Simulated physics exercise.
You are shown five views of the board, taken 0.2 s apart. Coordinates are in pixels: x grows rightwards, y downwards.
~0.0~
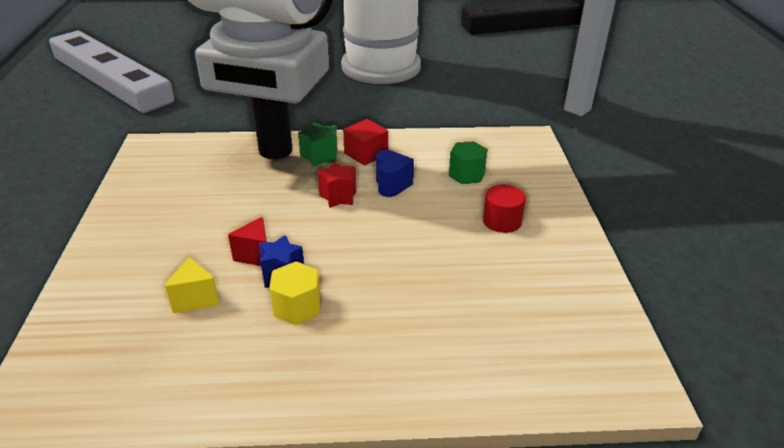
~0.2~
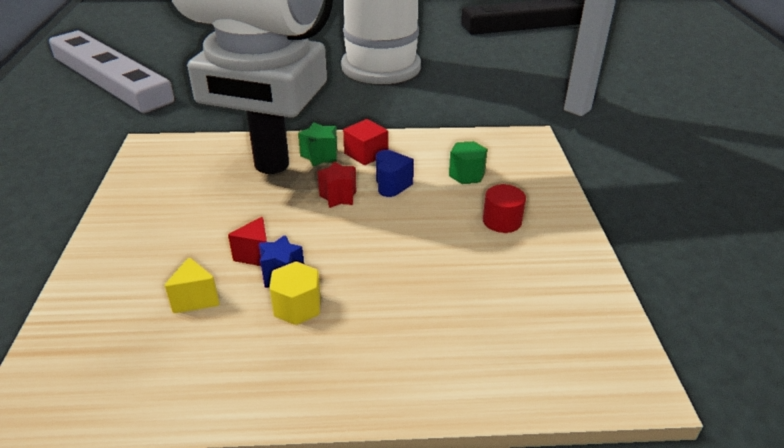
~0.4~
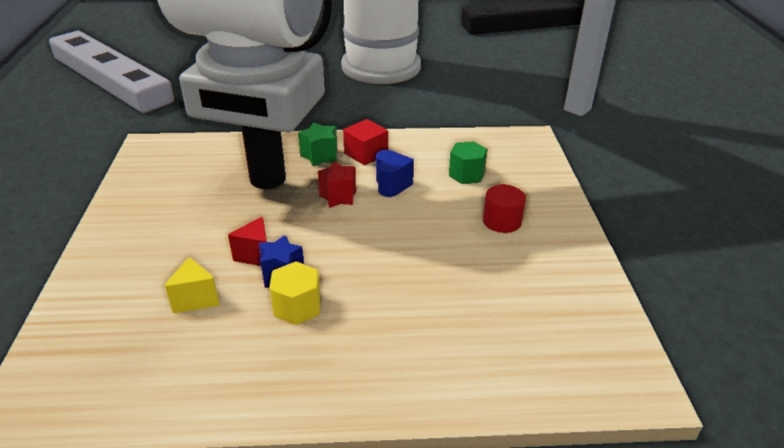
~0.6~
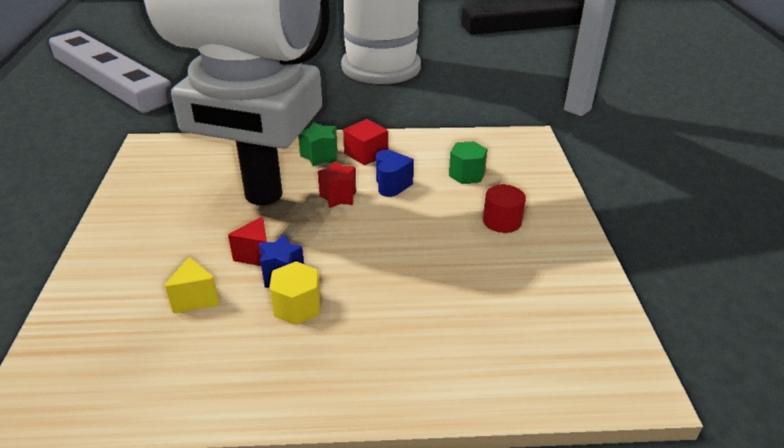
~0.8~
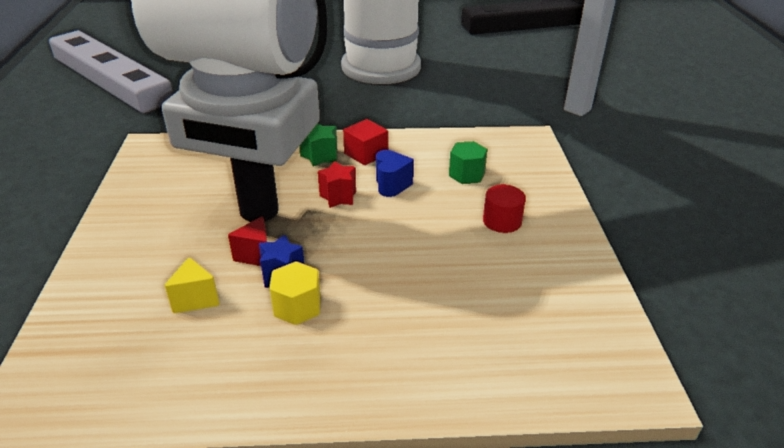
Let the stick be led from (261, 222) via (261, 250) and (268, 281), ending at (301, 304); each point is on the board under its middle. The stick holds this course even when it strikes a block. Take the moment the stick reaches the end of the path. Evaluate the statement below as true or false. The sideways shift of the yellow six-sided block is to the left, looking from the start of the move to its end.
Verdict: True.
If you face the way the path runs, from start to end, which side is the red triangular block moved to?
Shifts right.
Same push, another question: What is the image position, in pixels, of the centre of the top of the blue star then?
It is at (324, 304).
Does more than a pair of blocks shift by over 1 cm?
Yes, it checks out.
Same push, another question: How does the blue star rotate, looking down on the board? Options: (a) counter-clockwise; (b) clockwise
That would be a.
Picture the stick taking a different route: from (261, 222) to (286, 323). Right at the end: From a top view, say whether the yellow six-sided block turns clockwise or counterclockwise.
It twists against the clock when seen from above.
The first path, step by step. One third of the way, stick at (260, 240); red triangular block at (247, 245), turned 45° clockwise; blue star at (276, 253), turned 30° anticlockwise.
Two thirds of the way, stick at (267, 270); red triangular block at (235, 271), turned 90° clockwise; blue star at (290, 278), turned 45° anticlockwise; yellow six-sided block at (316, 300).
At the end, stick at (300, 293); yellow triangular block not moved; red triangular block at (235, 272), turned 90° clockwise; blue star at (324, 304), turned 40° anticlockwise; yellow six-sided block at (349, 331).
